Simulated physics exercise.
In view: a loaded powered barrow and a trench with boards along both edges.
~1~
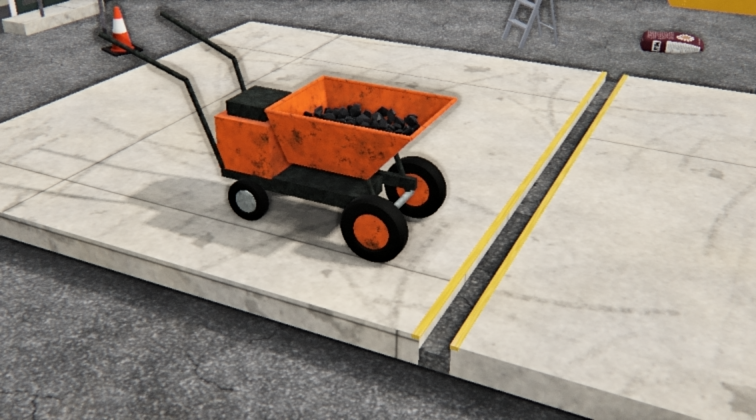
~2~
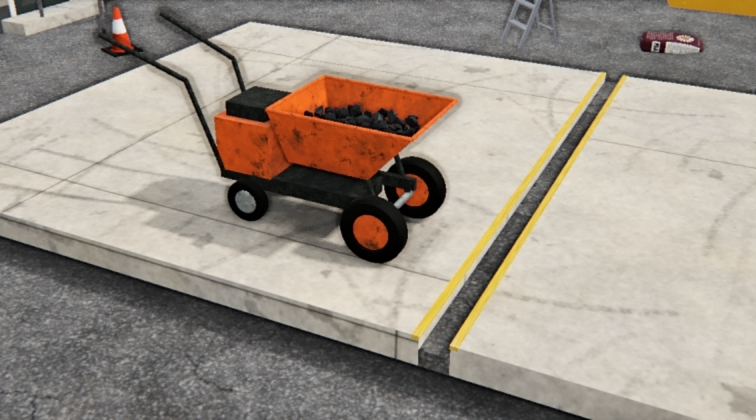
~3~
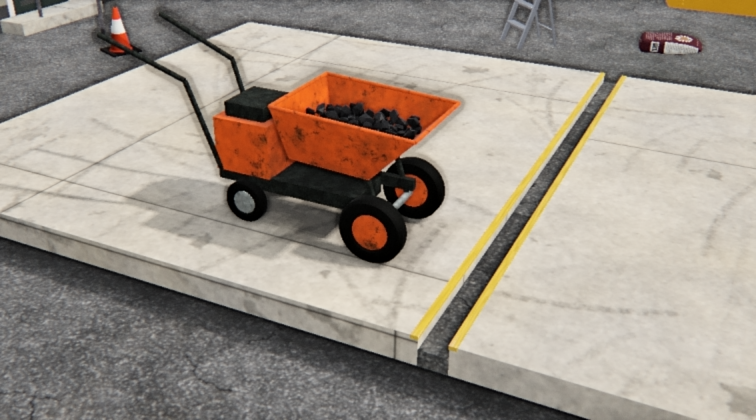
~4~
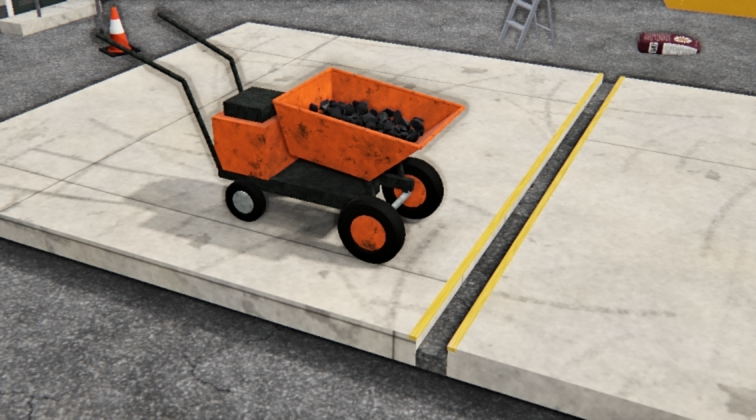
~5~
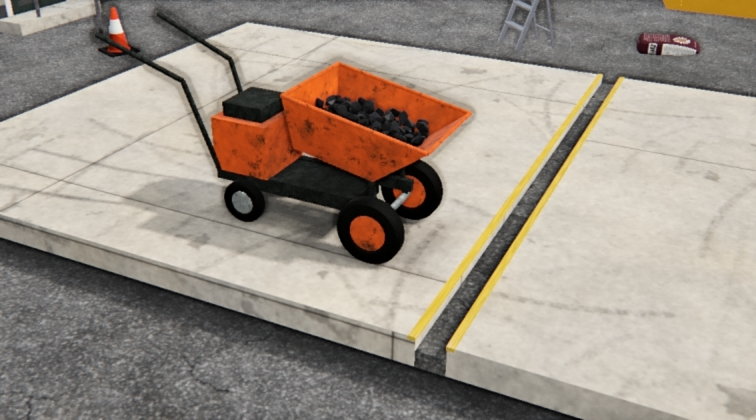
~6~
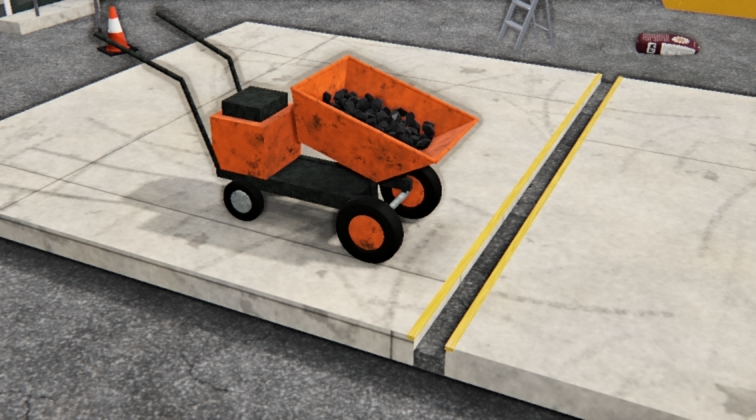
Orange powered barrow loaded with dark lumps standing beside a yellow-edged trench, its skip gradually tilting forward to the right.
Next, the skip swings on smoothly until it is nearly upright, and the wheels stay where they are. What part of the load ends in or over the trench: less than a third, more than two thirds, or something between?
The trench takes less than a third.
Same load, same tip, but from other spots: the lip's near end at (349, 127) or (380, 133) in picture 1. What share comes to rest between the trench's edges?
In turn 30 and 40 in a hundred.
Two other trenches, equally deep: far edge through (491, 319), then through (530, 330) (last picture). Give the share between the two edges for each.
Roughly 50 per cent, and 80 per cent.
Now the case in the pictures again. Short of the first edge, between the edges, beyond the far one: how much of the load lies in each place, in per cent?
Short: 0 %, between: 10 %, beyond: 70 %.
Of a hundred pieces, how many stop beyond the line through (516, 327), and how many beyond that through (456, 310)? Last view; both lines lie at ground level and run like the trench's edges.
Roughly 30 per cent, and 70 per cent.
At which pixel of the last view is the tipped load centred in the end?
Close to (532, 268).
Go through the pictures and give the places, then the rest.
Lip of the skip at (411, 139), level; top of the load at (349, 122), lumps of coal; first edge of the trench at (439, 302); far edge at (476, 313), the trench under half as wide as the skip, and about half as deep as wide, in the first picture.
Lip of the skip at (412, 140), level; top of the load at (350, 122), in the second picture.
Lip of the skip at (415, 143), tipped barely; top of the load at (352, 121), in the third picture.
Lip of the skip at (420, 148), tipped a little; top of the load at (338, 116), in the fourth picture.
Lip of the skip at (427, 154), tipped a little; top of the load at (341, 119), in the fifth picture.
Lip of the skip at (435, 162), tipped clearly; top of the load at (347, 115); first edge of the trench at (434, 303); far edge at (471, 314), in the sixth picture.
Soon, skip tipped steeply; all in the skip.
A while on, skip tipped right over; most in the skip; about a quarter beyond it.
Towards the end, skip tipped right over; about a quarter in the skip; a small part in or heaped over the trench; about two thirds beyond it.
Finally, skip tipped right over; about a quarter in the skip; a small part in or heaped over the trench; about two thirds beyond it.
